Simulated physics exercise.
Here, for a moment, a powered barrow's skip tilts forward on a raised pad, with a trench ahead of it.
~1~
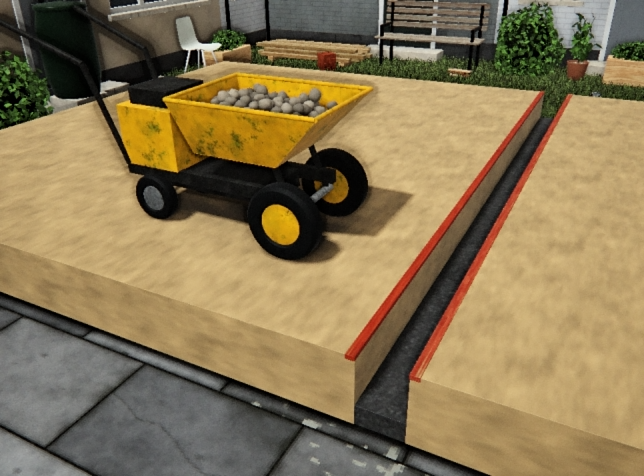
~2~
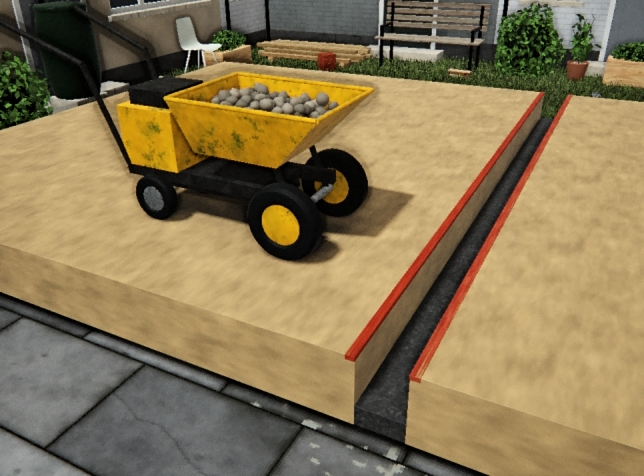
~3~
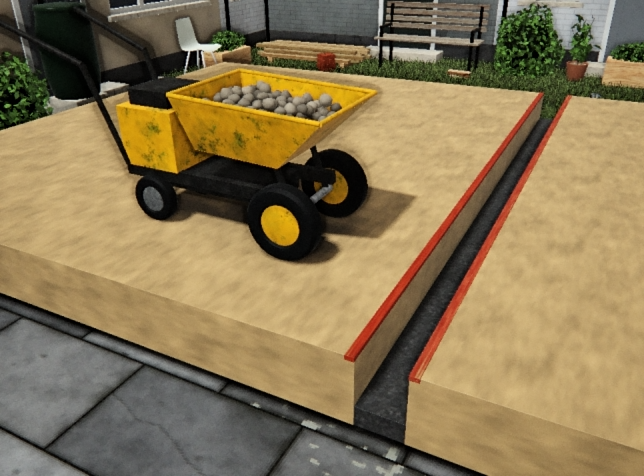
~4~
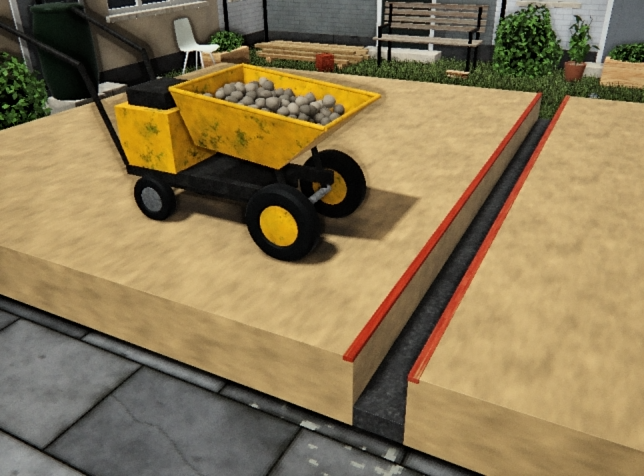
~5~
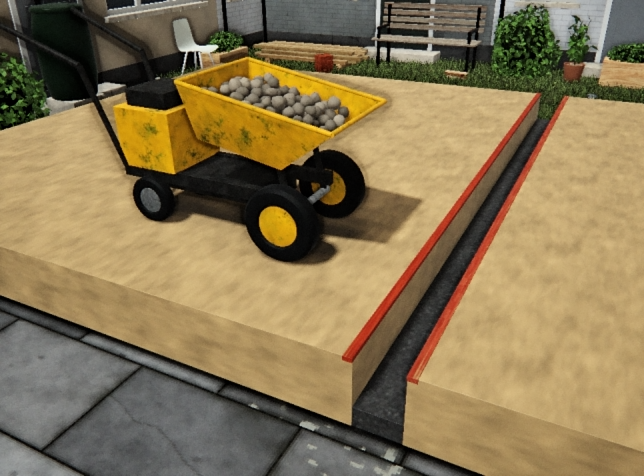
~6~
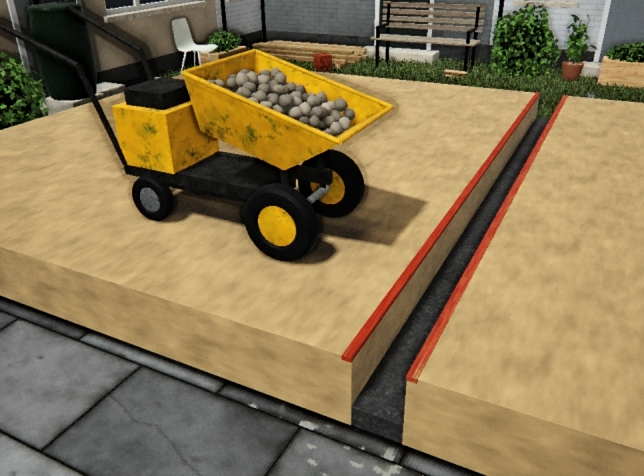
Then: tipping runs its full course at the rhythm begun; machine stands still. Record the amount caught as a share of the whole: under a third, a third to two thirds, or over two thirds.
Recorded share caught: Over two thirds.
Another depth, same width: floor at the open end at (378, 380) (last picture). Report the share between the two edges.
The share would be around 50 per cent.
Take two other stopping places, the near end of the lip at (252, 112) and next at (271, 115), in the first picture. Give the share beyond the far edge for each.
First try: Some 0 %; second try: 0 %.
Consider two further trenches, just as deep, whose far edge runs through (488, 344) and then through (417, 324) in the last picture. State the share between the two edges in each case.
In order: Some 100 per cent, then some 50 per cent.
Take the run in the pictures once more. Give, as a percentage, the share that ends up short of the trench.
Share of load: Near 5 %.
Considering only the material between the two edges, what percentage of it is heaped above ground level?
Roughly 5 percent.
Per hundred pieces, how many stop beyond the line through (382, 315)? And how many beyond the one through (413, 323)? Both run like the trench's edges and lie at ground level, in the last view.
The first gives 90 %, the second 40 %.
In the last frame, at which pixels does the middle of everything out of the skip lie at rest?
(440, 291).
Soon after the last picture, skip tipped steeply; all in the skip.
A little later, skip tipped right over; about half in the skip; a stray few short of the trench; about half in or heaped over the trench; a stray few beyond it; a stray few falling.
Later still, skip tipped right over; a stray few in the skip; a small part short of the trench; most in or heaped over the trench; a small part beyond it.
At rest, skip tipped right over; a stray few in the skip; a small part short of the trench; most in or heaped over the trench; a small part beyond it.
